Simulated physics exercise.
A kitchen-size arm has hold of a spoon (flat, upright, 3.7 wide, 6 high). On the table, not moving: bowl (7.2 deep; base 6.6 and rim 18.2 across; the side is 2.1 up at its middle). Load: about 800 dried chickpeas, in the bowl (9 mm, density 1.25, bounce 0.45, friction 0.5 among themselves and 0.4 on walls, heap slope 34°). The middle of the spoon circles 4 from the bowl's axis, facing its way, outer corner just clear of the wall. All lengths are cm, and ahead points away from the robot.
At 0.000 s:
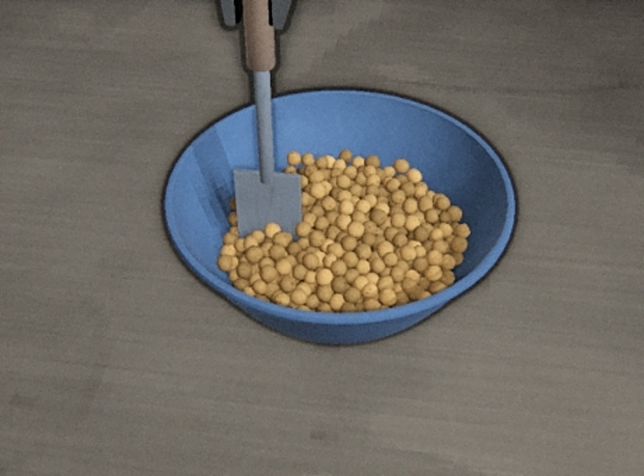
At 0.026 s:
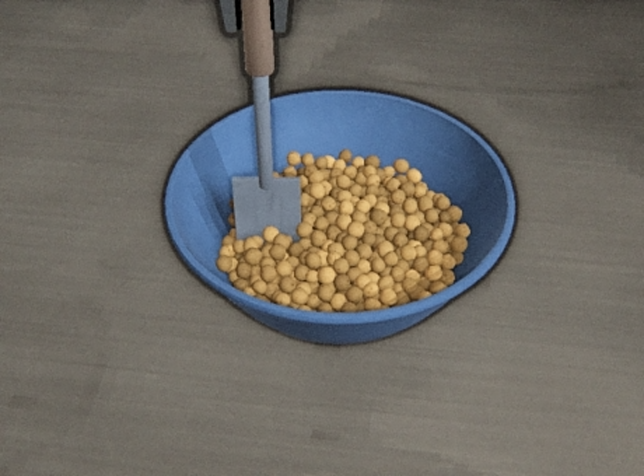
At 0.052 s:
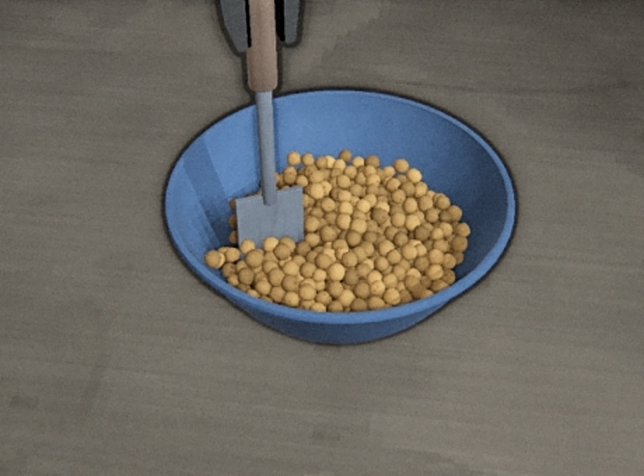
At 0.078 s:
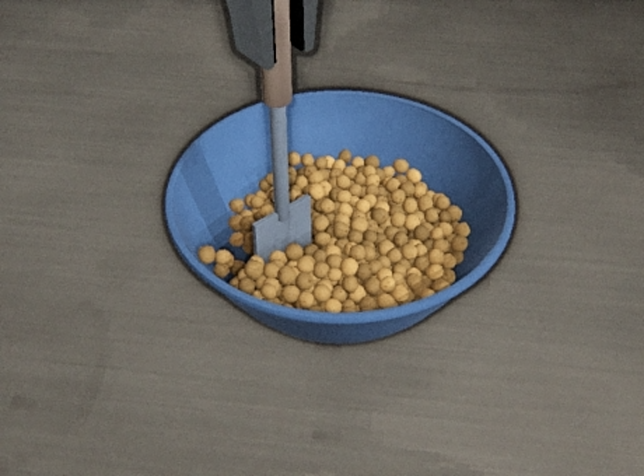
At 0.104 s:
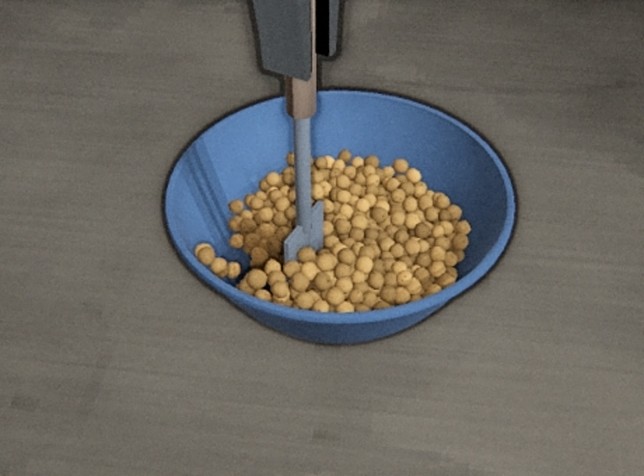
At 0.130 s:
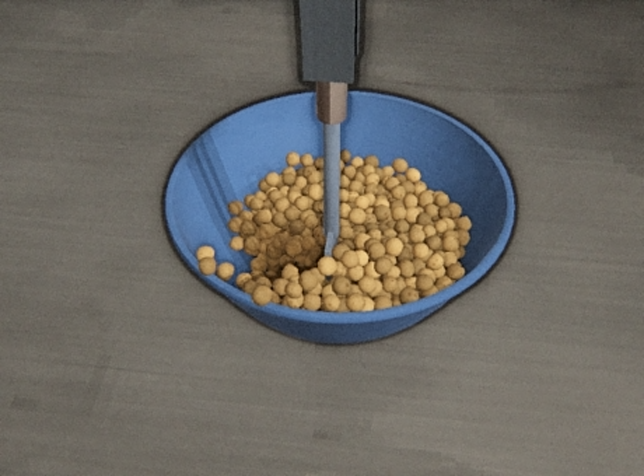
A blue bowl holding a heap of round, tan chickpeas sits on a plain grey-brown surface, seen from above at an angle by a still camera. A dark gripper at the top grasps the brown handle of a grey, flat-bladed tool standing at the bowl's left side. The tool sweeps rightward and nearer through the chickpeas, turning edge-on, while a few shift onto the bowl's left wall and a hollow opens behind the blade.
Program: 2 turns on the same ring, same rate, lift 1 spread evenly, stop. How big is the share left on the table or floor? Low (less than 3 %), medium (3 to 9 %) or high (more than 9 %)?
Answer: High; more than 9 % of the dried chickpeas finish on the table or floor.
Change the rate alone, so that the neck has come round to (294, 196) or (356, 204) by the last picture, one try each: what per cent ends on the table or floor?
Some 5 and 30 per cent.
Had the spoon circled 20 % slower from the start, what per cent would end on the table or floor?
In that case some 15 per cent.
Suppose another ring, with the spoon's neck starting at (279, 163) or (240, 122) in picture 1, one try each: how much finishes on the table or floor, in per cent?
Some 10 and 10 per cent.
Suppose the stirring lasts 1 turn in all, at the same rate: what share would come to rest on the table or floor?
Then about 15 per cent.
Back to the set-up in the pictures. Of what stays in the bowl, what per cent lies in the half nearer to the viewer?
About 55 per cent.
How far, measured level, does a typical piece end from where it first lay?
About 8 cm.
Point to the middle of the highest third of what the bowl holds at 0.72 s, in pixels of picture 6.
At about (393, 207).
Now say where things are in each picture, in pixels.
The first picture shows spoon neck at (266, 151), 0° round; upper third of the load around (350, 234), from x 225 to 460, top at y 155; 795 in the bowl.
The second picture shows spoon neck at (265, 157), 7° round; upper third of the load around (351, 235), from x 225 to 460, top at y 155.
The third picture shows spoon neck at (268, 172), 26° round; upper third of the load around (346, 247), from x 215 to 460, top at y 155.
The fourth picture shows spoon neck at (281, 188), 48° round; upper third of the load around (345, 254), from x 205 to 460, top at y 155.
The fifth picture shows spoon neck at (303, 199), 70° round; upper third of the load around (350, 259), from x 205 to 460, top at y 155.
The sixth picture shows spoon neck at (331, 205), 91° round; upper third of the load around (368, 259), from x 205 to 465, top at y 155; 795 in the bowl.
After 0.43 s, 336° round, highest piece 10 above the table; 679 in the bowl, 73 on the table or floor, 43 in flight or on the tool.
After 0.72 s, 221° round, highest piece 9 above the table; 631 in the bowl, 148 on the table or floor, 16 in flight or on the tool.
After 1.07 s, 0° round, highest piece 6 above the table; 619 in the bowl, 175 on the table or floor, 1 in flight or on the tool.
After 1.77 s, 0° round, highest piece 6 above the table; 619 in the bowl, 176 on the table or floor.
At rest, 619 in the bowl, 176 on the table or floor. That is 22 % on the table or floor.
